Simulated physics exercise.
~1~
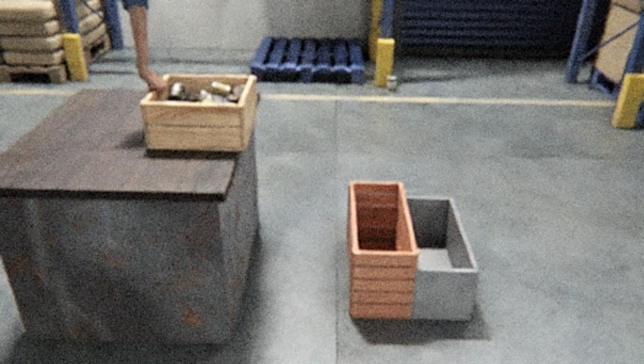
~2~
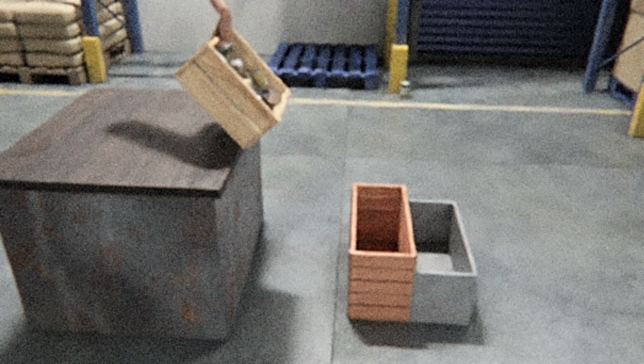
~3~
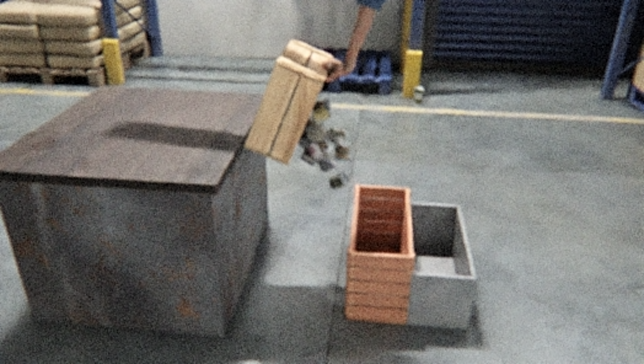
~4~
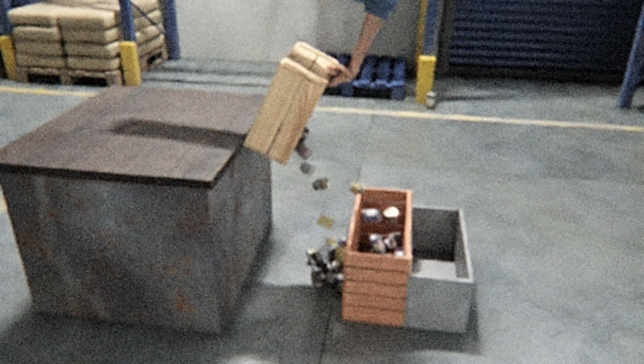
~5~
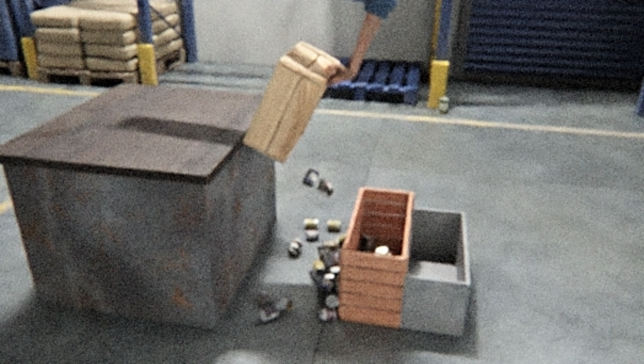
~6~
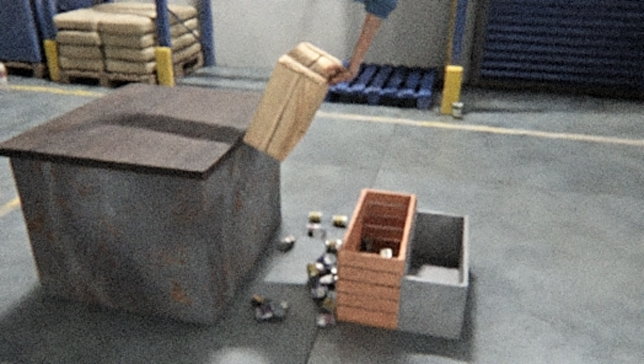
In a warehouse, a hand lifted a wooden box of small tins off a bench, swung it right and tipped it over, and the tins tumbled out, some into the orange box but most onto the floor between it and the bench.
